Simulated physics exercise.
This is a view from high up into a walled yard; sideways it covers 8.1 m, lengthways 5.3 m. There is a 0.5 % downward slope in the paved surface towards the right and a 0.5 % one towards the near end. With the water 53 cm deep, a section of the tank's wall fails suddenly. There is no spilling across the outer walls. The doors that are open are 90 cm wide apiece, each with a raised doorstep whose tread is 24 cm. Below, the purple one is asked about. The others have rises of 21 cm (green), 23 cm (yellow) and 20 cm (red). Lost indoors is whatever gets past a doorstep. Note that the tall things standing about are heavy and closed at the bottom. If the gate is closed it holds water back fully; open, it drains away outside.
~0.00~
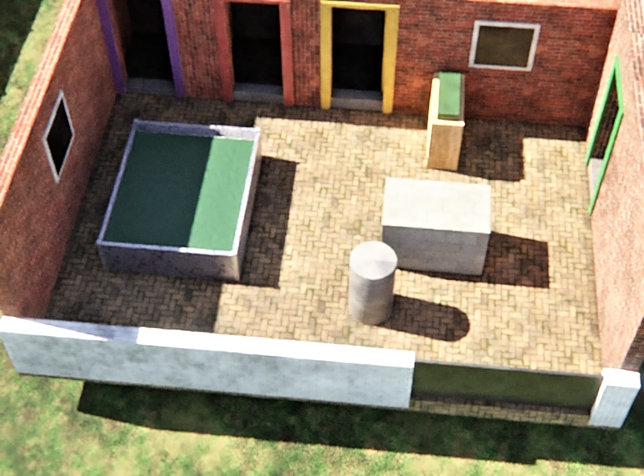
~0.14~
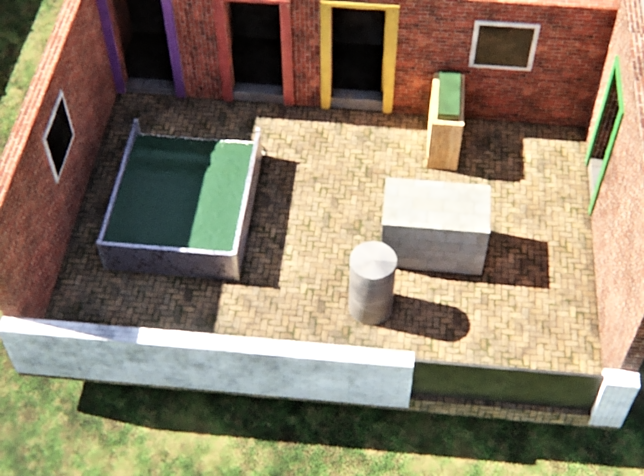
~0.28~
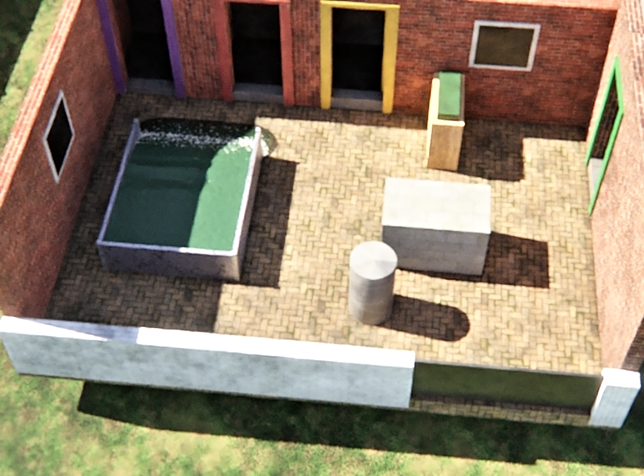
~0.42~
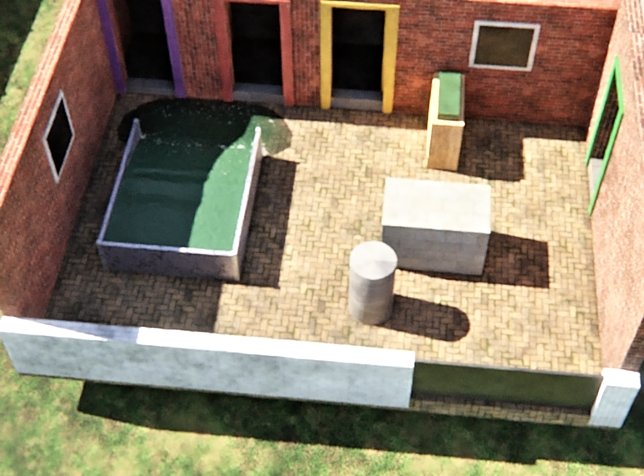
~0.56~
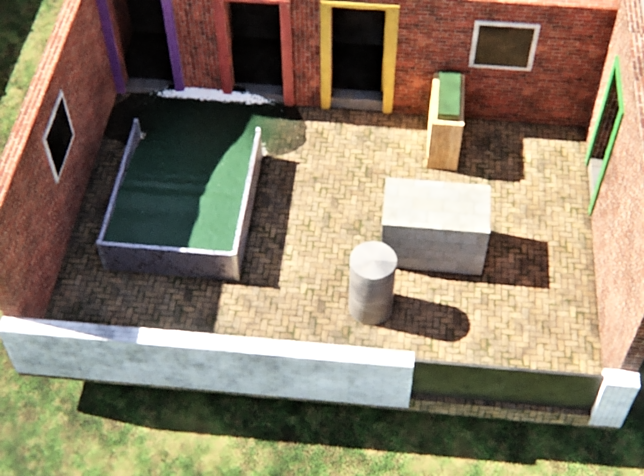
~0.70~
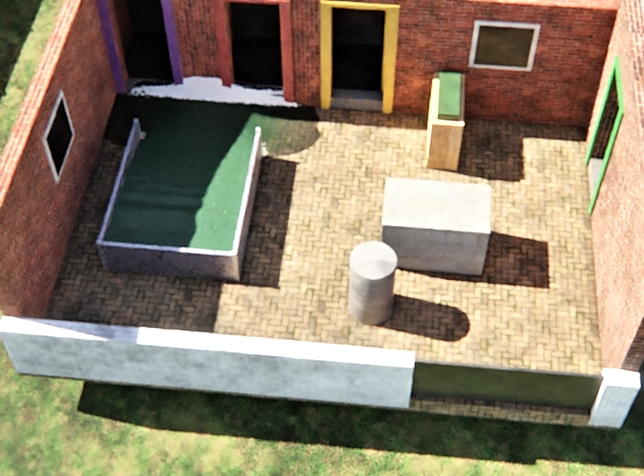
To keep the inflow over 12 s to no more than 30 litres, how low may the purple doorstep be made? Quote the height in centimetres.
No lower than about 28 cm.
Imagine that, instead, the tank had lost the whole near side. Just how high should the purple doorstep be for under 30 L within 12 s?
About 19 cm.
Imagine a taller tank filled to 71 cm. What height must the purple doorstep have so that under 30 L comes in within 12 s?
Then a height close to 40 cm.
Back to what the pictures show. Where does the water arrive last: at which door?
The green one.
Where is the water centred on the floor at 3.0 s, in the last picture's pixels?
Around (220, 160).
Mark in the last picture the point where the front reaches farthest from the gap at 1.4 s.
Front tip: Approx. (385, 114) px.
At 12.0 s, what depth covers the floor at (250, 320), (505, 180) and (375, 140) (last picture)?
Depths in order: 6 / 5 / 5 cm.
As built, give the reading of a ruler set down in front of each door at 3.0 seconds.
Lab note, depth in cm: Green 0; yellow 10; purple 29; red 25.
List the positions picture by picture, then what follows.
Still water, 53 cm deep, in the tank at (183, 188); the purple door at (144, 50) is dry, in the first frame.
The front is at a hidden place, 0.2 m from the gap on the far side; 0.2 m2 of floor is wet, 53 cm left at the back, in the second frame.
The front is at (179, 121), 0.7 m from the gap on the far side; 1.2 m2 of floor is wet, 53 cm left at the back, in the third frame.
The front is at (181, 101), 1.2 m from the gap on the far side; 2.6 m2 of floor is wet, 53 cm left at the back, in the fourth frame.
The front is at (233, 90), 1.3 m from the gap on the far side; 3.4 m2 of floor is wet, 53 cm left at the back, in the fifth frame.
Water pours out on the far side and has run 1.5 m, to (118, 92); about 10 cm deep outside, 53 cm at the back; water is at the purple door at (144, 50), in the sixth frame.
After 1.4 s water covers 15 % of the floor, deepest (38 cm) near (209, 101); 27 cm at the purple door, 26 litres in over its 13 cm doorstep.
After 3.0 s water covers 35 % of the floor, deepest (32 cm) near (117, 94); 29 cm at the purple door, 173 litres in over its 13 cm doorstep.
After 12.0 s water covers 100 % of the floor, deepest (12 cm) near (585, 265); 7 cm at the purple door, 246 litres in over its 13 cm doorstep.
At the purple door as built, the water arrived by 0.6 s and peaked near 31 cm at 2.2 s.
With a doorstep of 25.5 cm, 52 litres would have come in within the 12 s; with 34.5 cm, 5 litres. So under 30 litres takes about 28 cm.
